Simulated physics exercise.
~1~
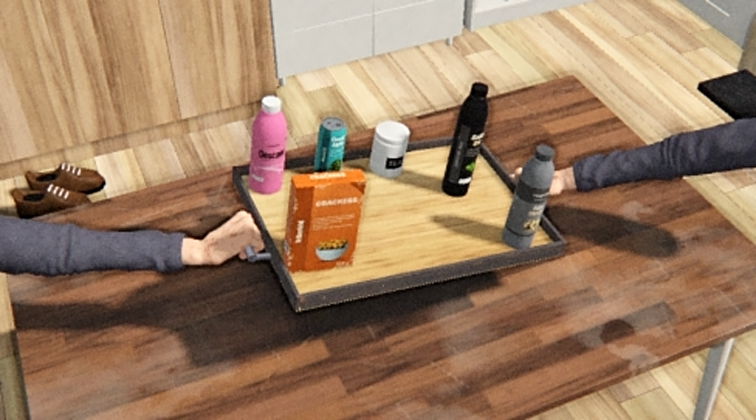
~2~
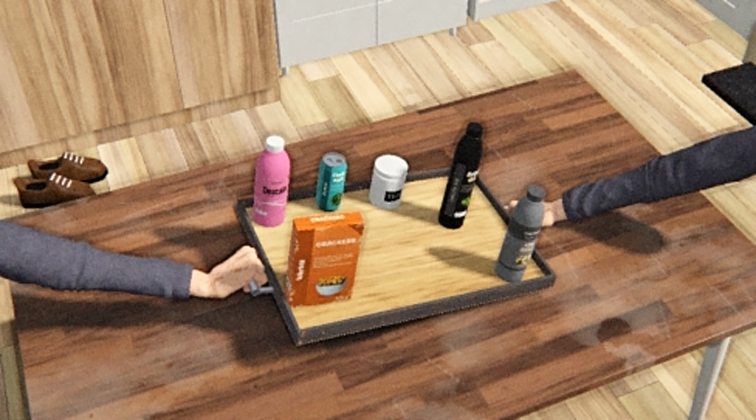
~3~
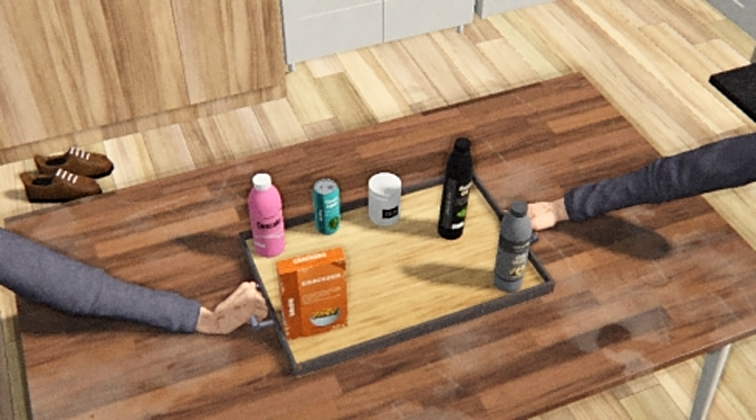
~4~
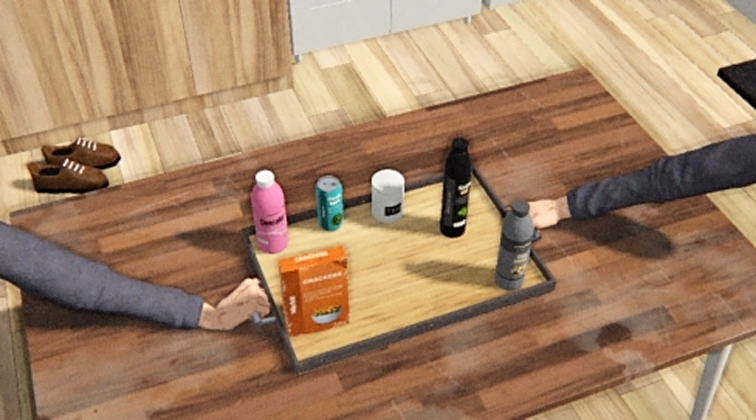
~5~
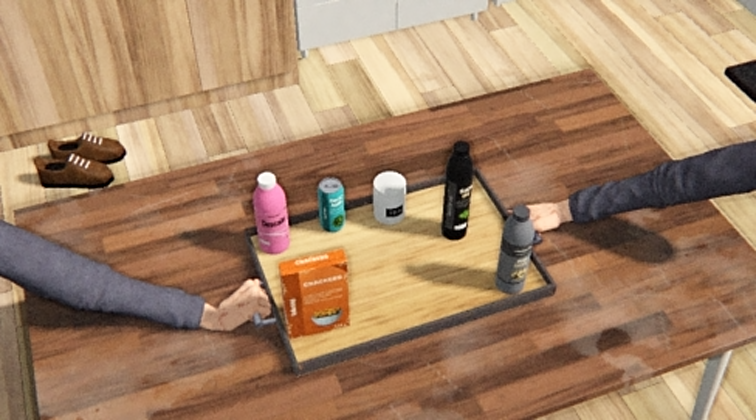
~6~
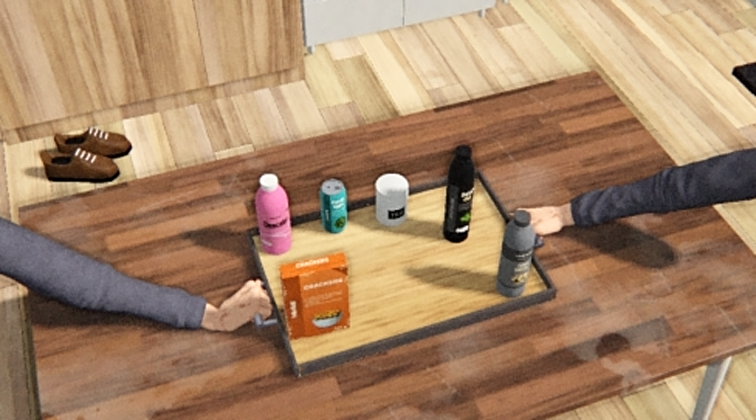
At the start, two hands grip a dark-rimmed wooden tray just above a brown tabletop, holding it slightly tilted. Six things lean with it, including a pink bottle, a turquoise can, a white jar, a black bottle, a grey bottle and an orange packet. The hands lower the tray, and everything on it moves down together. The tray then comes down flat on the table, and the items straighten up without toppling. After that, the hands stay at its sides and nothing on it shifts noticeably. It ends with the tray resting on the table and all six items upright.
